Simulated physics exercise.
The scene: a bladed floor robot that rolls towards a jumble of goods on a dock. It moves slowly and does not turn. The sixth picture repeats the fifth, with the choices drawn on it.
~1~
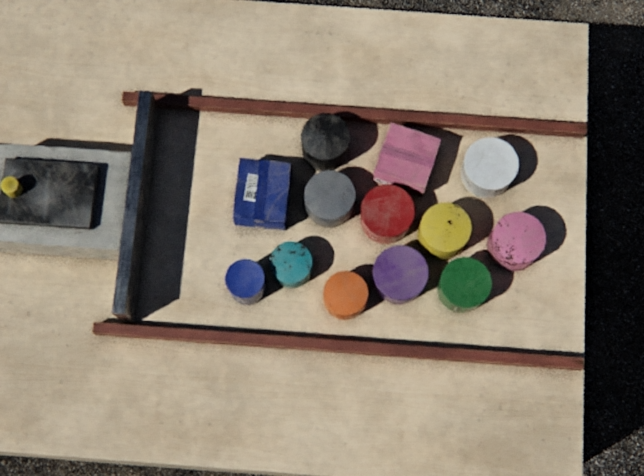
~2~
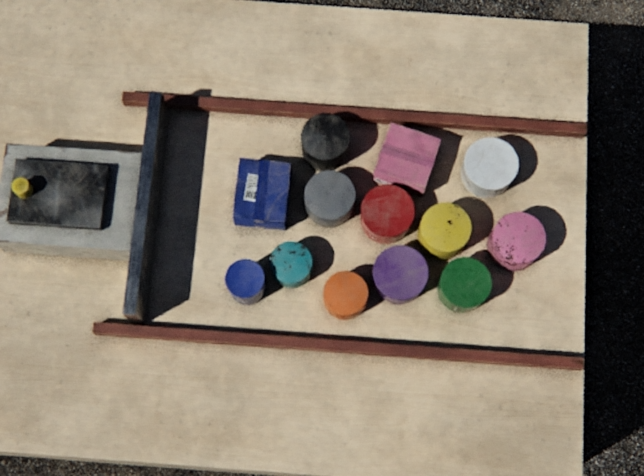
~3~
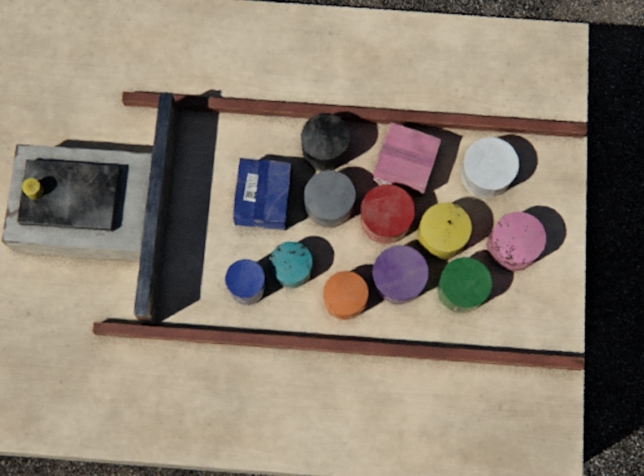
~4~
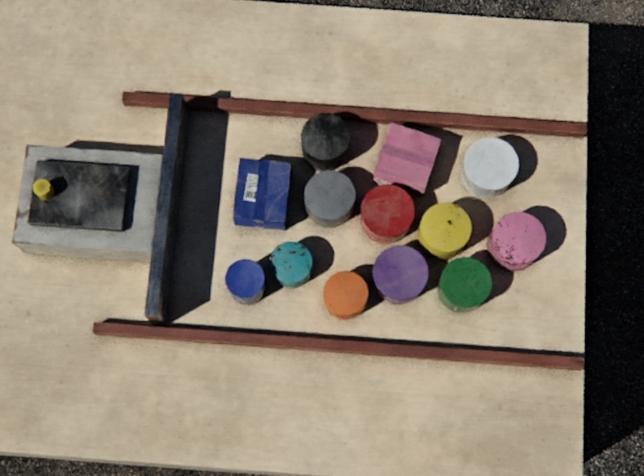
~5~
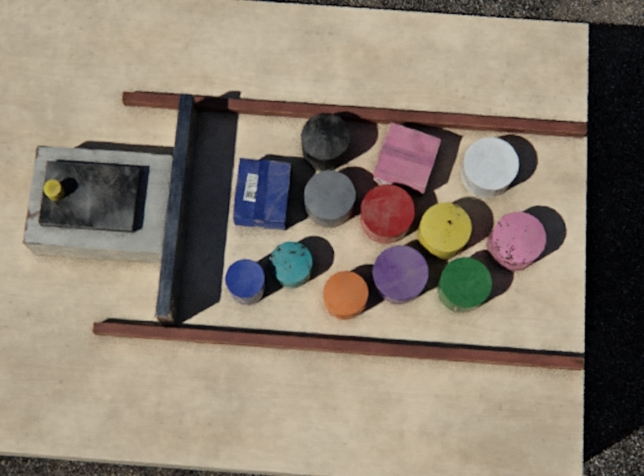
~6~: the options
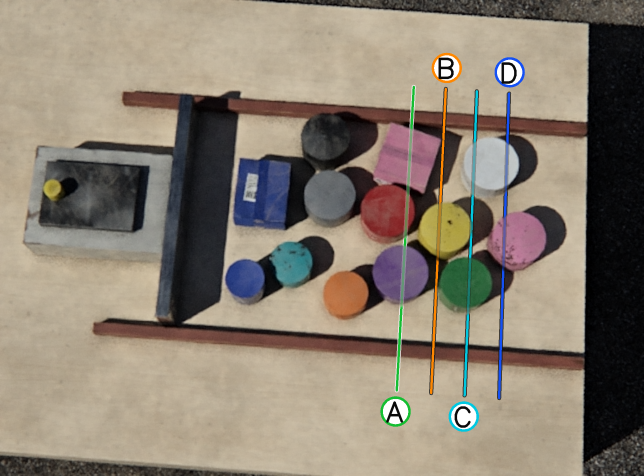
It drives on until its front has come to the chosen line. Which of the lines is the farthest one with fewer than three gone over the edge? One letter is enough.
No farther than B.
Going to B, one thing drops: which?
The pink canister.
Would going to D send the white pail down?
Yes.
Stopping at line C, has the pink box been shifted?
Yes.
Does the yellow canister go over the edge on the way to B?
No.
On the marked copy, A at (406, 233); B at (439, 236); C at (471, 238); D at (504, 240).
Following B. Soon after the start, robot (194, 204); yellow canister (456, 236); blue pail (292, 290).
Later, robot (291, 211); pink canister (557, 252); yellow canister (516, 281).
In the end, robot (361, 216); pink canister over the edge; yellow canister (578, 291); one fallen.
As for the rest, A is within the limit but short; C drops three; D drops six.
